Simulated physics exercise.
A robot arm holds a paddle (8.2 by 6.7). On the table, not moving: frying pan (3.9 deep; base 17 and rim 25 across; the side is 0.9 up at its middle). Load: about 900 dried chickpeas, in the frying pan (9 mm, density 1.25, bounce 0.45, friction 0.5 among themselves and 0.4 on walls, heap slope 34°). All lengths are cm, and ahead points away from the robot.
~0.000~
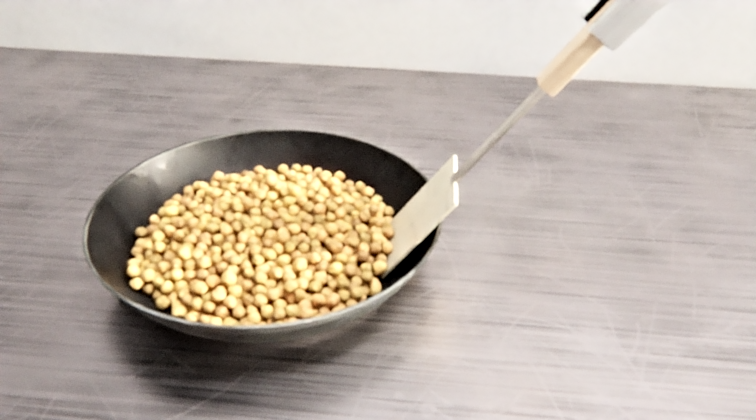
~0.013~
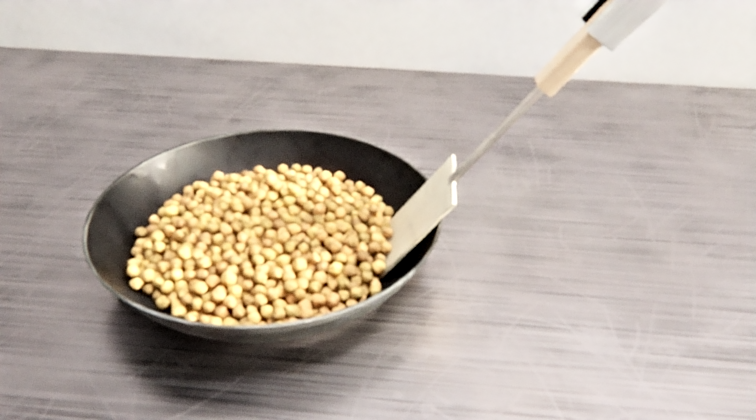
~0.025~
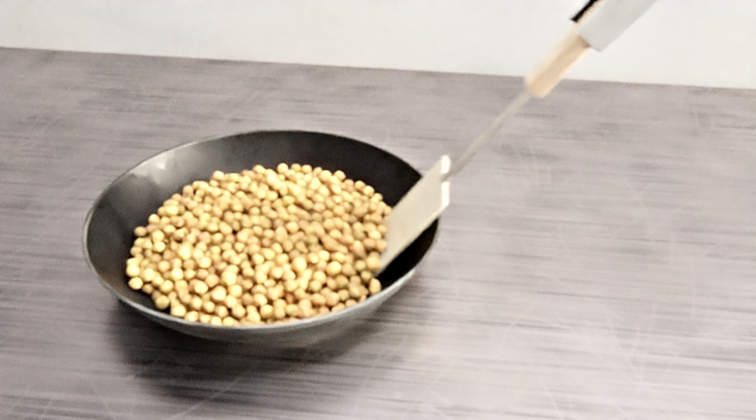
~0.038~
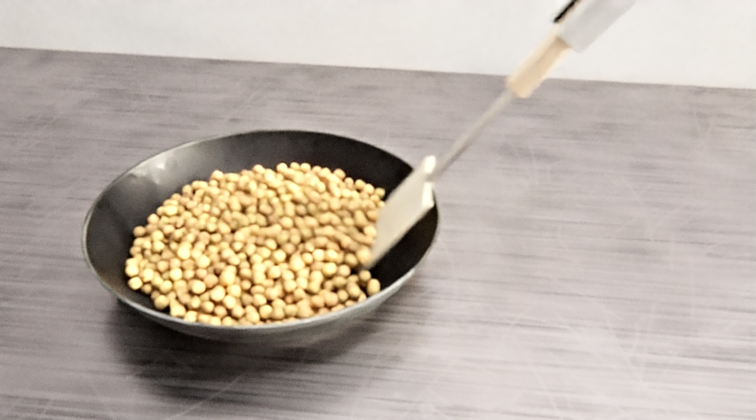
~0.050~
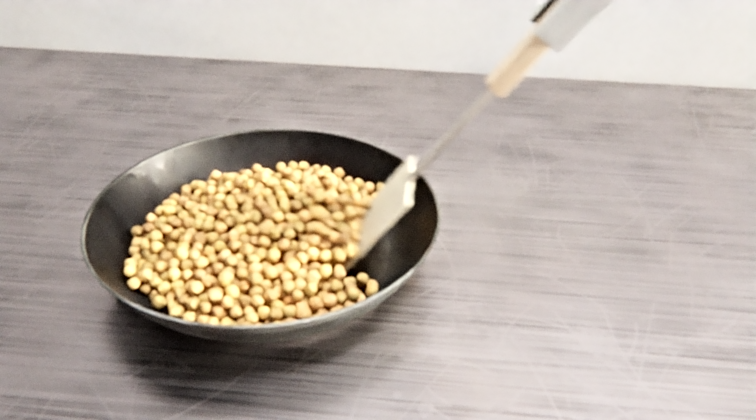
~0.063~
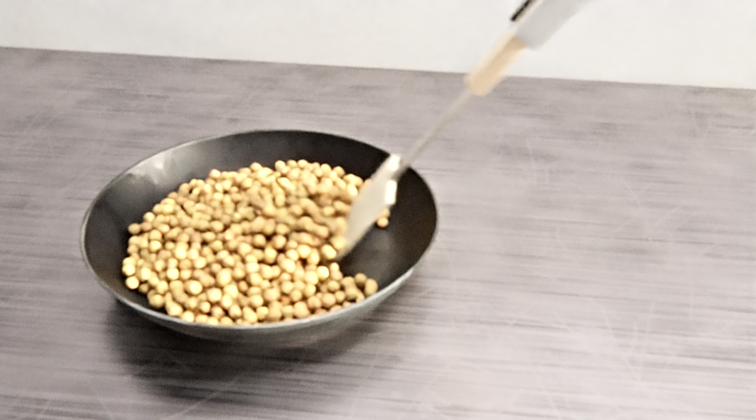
A flat metal paddle with a pale wooden section on its handle, reaching in from the upper right, rests at first against the right side of a dark frying pan heaped with tan dried chickpeas. It then sweeps left through the pan, pushing into the chickpeas and shifting those near it. The pan stays still on a streaked grey table before a pale wall, seen from a fixed, slightly raised view.
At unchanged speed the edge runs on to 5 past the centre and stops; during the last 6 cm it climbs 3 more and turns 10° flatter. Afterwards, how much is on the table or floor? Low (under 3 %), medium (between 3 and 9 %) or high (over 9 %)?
A medium share, between 3 and 9 %, ends on the table or floor.
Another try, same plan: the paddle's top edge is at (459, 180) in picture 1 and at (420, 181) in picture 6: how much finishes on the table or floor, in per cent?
About 0 per cent.
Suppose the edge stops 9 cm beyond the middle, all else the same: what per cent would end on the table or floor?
Then about 20 per cent.
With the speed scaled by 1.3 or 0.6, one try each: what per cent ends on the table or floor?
About 15 and 0 per cent.
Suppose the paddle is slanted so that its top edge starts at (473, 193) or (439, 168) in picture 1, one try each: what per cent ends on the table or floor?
About 5 and 5 per cent.
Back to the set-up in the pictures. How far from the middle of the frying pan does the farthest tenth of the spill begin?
Roughly 40 cm.
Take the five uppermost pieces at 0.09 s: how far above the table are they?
Roughly 5 cm.
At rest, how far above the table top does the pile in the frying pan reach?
About 5.0 cm.
After 0.09 s, sloping 55°, highest piece 5 above the table; 900 in the frying pan.
After 0.12 s, sloping 51°, highest piece 6 above the table; 900 in the frying pan.
After 0.34 s, sloping 45°, highest piece 6 above the table; 846 in the frying pan, 47 on the table or floor, 7 on the blade or in flight.
After 1.39 s, sloping 45°, highest piece 5 above the table; 845 in the frying pan, 55 on the table or floor.
In the end, 845 in the frying pan, 55 on the table or floor. That is 6 % on the table or floor.
